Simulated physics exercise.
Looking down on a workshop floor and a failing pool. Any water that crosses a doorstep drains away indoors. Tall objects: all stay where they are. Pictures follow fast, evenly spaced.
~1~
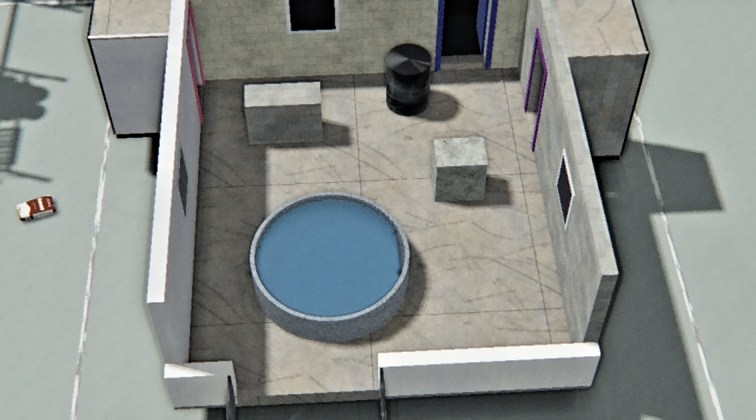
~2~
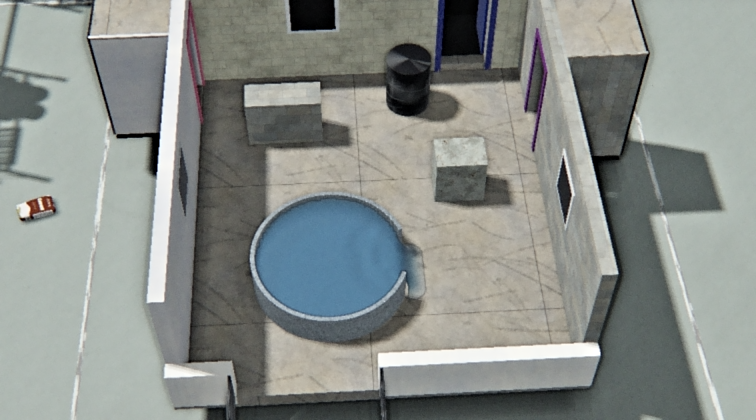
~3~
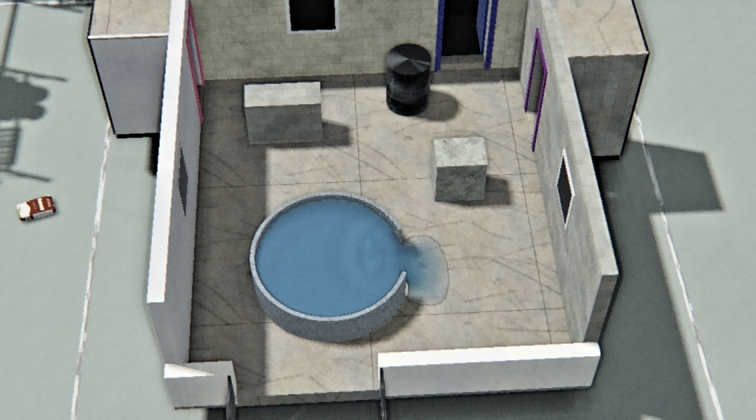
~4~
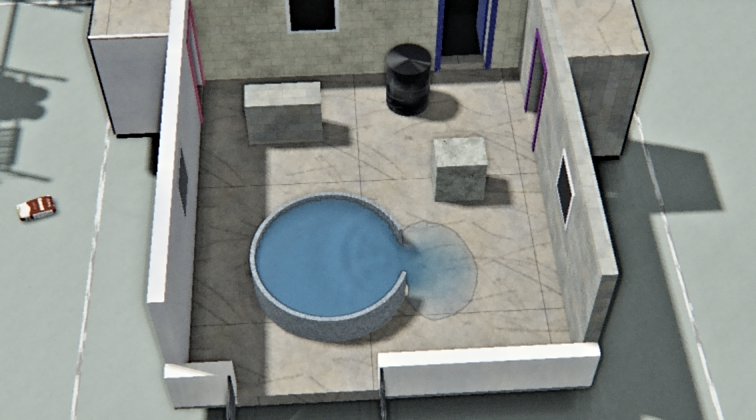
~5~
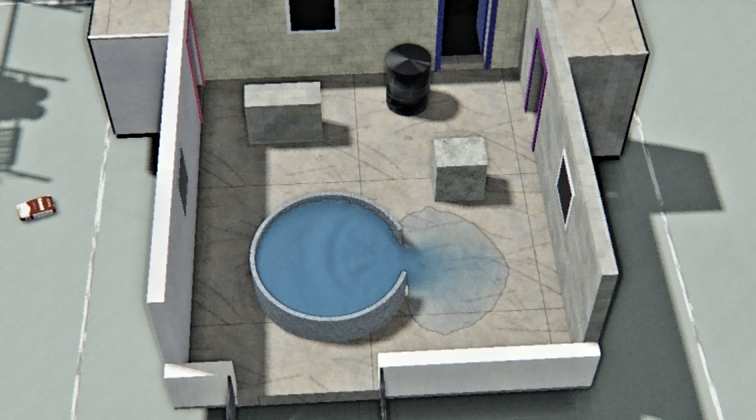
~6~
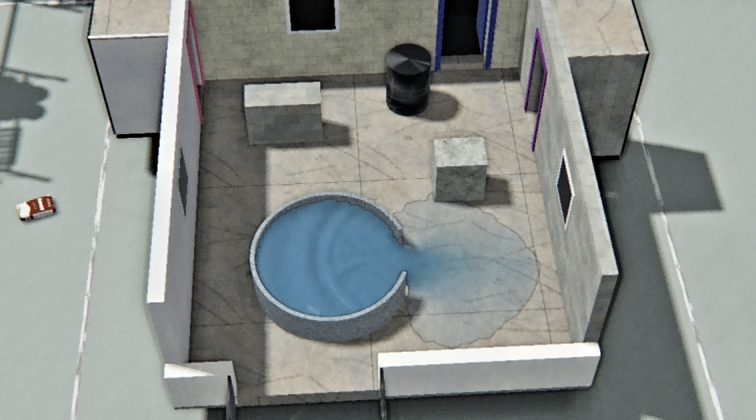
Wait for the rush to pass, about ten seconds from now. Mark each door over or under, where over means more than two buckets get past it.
Pink door - under; blue door - under; purple door - over.
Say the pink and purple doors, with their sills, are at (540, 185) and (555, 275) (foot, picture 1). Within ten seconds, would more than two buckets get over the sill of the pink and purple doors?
The pink door overflows, and the purple door overflows.
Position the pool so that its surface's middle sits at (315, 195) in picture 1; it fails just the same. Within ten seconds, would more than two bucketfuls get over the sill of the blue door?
Checking each in turn, the blue comes in short.
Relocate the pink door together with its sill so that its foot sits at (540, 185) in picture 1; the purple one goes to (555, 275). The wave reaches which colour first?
That's the one in purple.
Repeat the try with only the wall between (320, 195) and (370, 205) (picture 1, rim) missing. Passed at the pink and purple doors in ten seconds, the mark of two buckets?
Result - pink one tops the mark, purple one tops the mark.
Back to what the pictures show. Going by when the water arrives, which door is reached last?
Observed: The pink door.
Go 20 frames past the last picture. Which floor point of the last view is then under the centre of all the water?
My guess is about (412, 264).
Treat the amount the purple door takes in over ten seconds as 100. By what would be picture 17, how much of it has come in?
Roughly 0 percent.
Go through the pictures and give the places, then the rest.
Still water in the round pool at (330, 256), in the first frame.
Water pours out at (404, 266) and has run to (409, 247), in the second frame.
The front is at (428, 240), out from the gap at (404, 267), in the third frame.
Water pours out at (404, 267) and has run to (472, 266), in the fourth frame.
Water pours out at (404, 267) and has run to (504, 270), in the fifth frame.
The front is at (533, 263), out from the gap at (404, 266), in the sixth frame.
A moment on, water covers 20 % of the floor; the pink door not reached, the blue door not reached, the purple door not reached.
Next, water covers 25 % of the floor; the pink door not reached, the blue door not reached, the purple door wet at the sill, nothing in.
Then, water covers 40 % of the floor; the pink door not reached, the blue door wet at the sill, nothing in, the purple door under two buckets in.
Later, water covers 60 % of the floor; the pink door not reached, the blue door wet at the sill, nothing in, the purple door under two buckets in.
In the end, water covers 95 % of the floor; the pink door under two buckets in, the blue door wet at the sill, nothing in, the purple door over two buckets in.
